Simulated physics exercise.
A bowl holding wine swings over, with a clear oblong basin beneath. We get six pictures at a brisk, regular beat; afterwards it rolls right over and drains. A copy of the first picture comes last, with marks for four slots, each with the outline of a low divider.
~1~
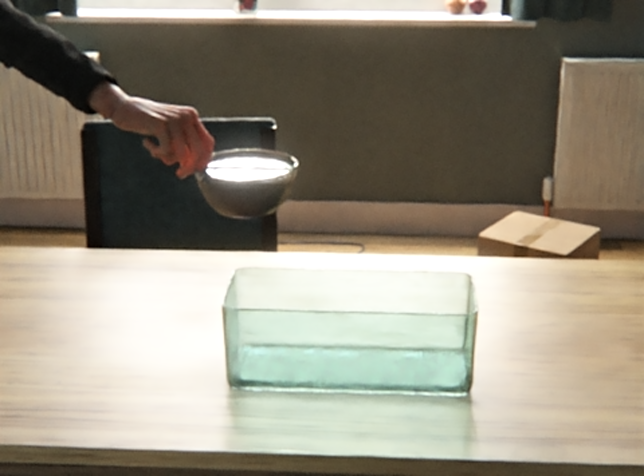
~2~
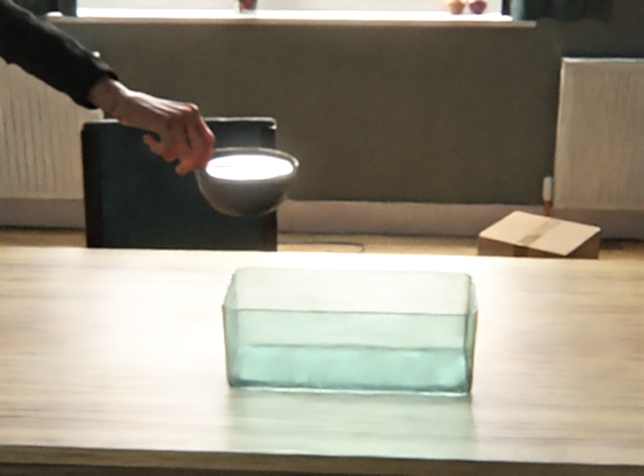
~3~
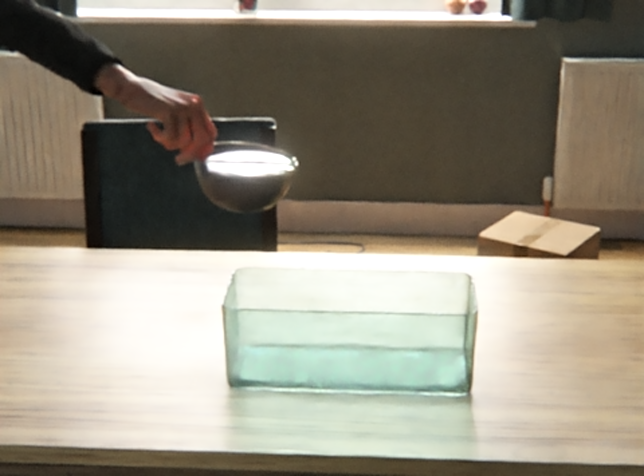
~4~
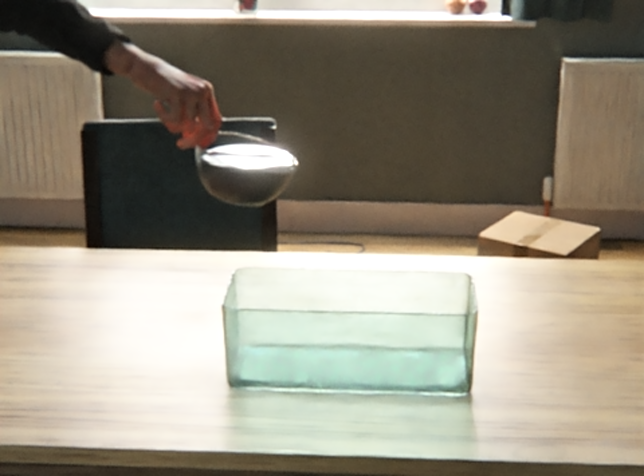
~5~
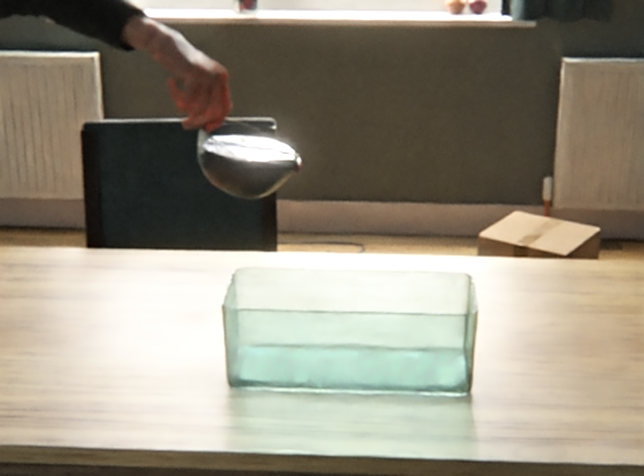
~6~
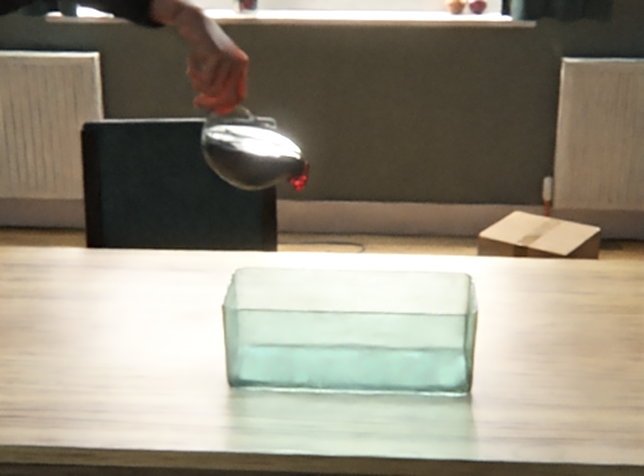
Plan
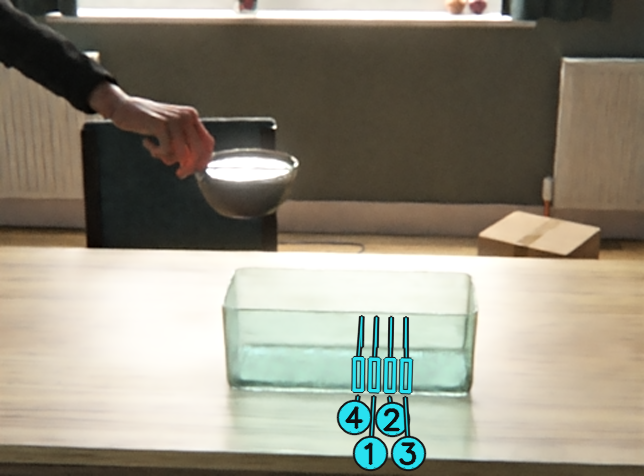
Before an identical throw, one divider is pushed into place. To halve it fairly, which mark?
Best: 2.
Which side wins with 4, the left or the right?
More ends on the right.
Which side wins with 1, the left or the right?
The right one.
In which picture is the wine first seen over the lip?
In picture 4.
In cyan, 1 at (373, 396); 2 at (389, 397); 3 at (405, 397); 4 at (358, 396).
With 1, about 25 % ends left of the wall and 72 % right of it; 3 % is lost outside.
With 2, about 47 % ends left of the wall and 50 % right of it; 4 % is lost outside.
With 3, about 78 % ends left of the wall and 18 % right of it; 3 % is lost outside.
With 4, about 15 % ends left of the wall and 82 % right of it; 3 % is lost outside.
